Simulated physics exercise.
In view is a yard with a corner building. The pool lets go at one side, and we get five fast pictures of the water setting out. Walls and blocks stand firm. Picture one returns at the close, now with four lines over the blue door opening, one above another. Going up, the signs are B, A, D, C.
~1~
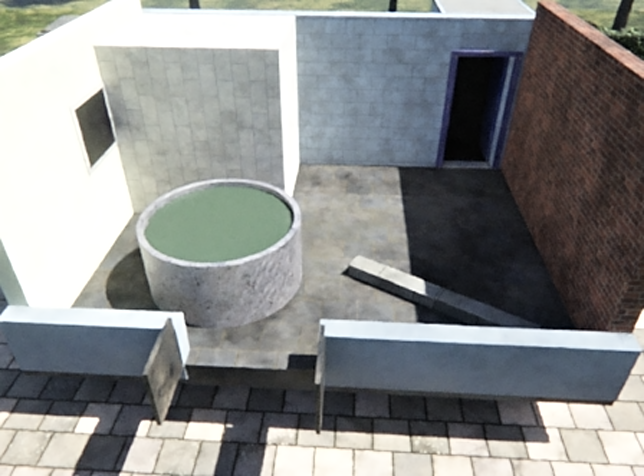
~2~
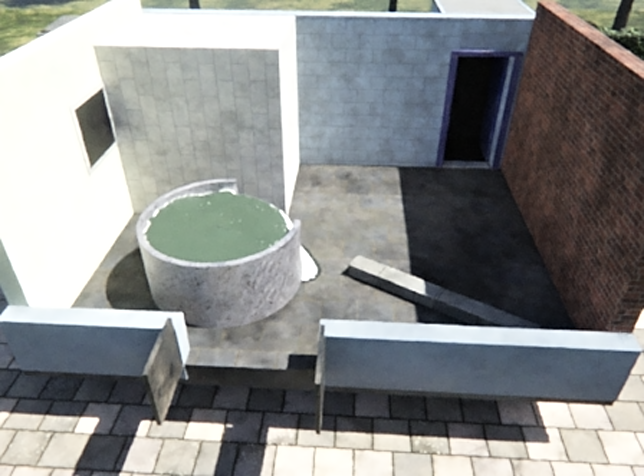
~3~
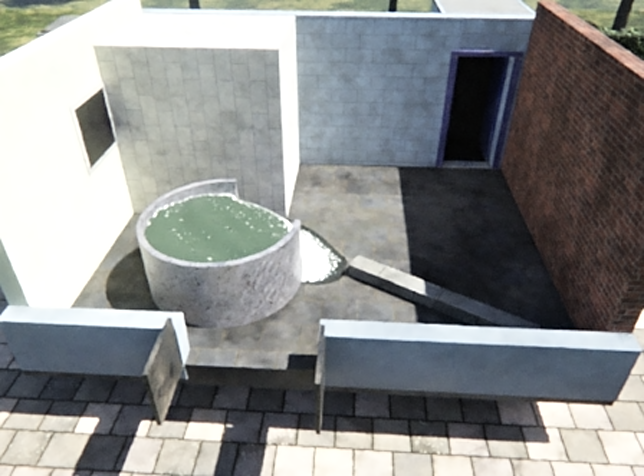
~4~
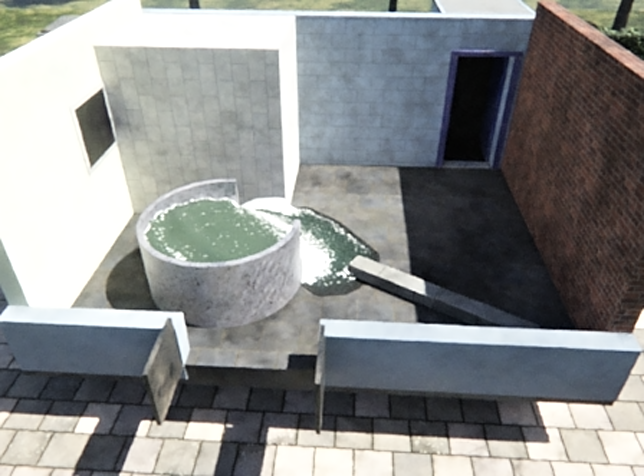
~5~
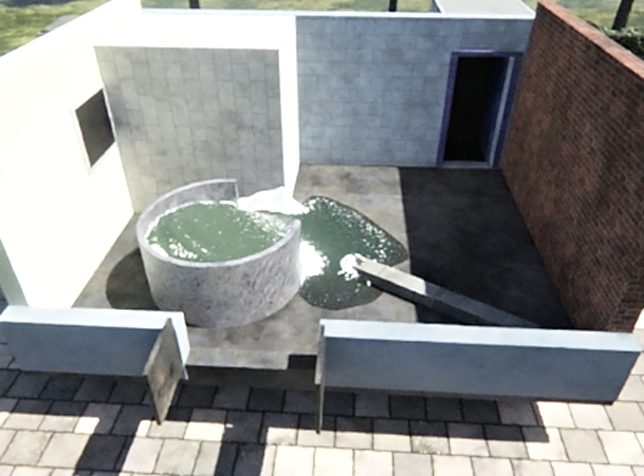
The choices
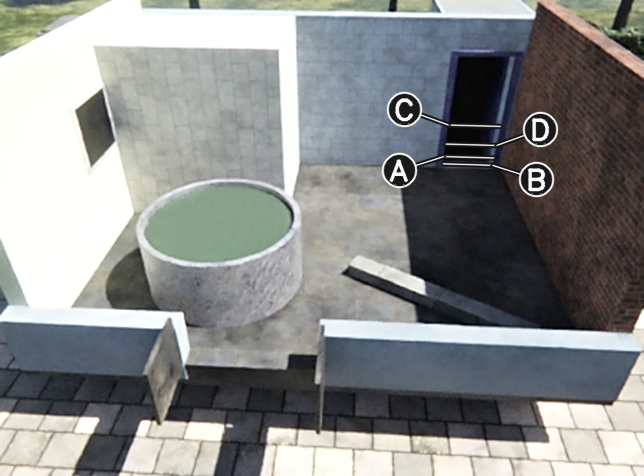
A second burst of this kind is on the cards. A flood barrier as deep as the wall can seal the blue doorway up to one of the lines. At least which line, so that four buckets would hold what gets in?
Choose D.
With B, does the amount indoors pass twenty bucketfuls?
Yes.
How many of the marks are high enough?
Two of the four.
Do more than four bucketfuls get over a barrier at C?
No, not at all.
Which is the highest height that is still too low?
Here it is height A.
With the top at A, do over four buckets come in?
Yes.
On the marked copy, A at (468, 157); B at (467, 164); C at (474, 125); D at (471, 144); from the bottom up B, A, D, C.
With A, about 9 bucketfuls get in.
With B, dozens of bucketfuls pour in.
With C, nothing gets over.
With D, a splash gets over, under a bucket.
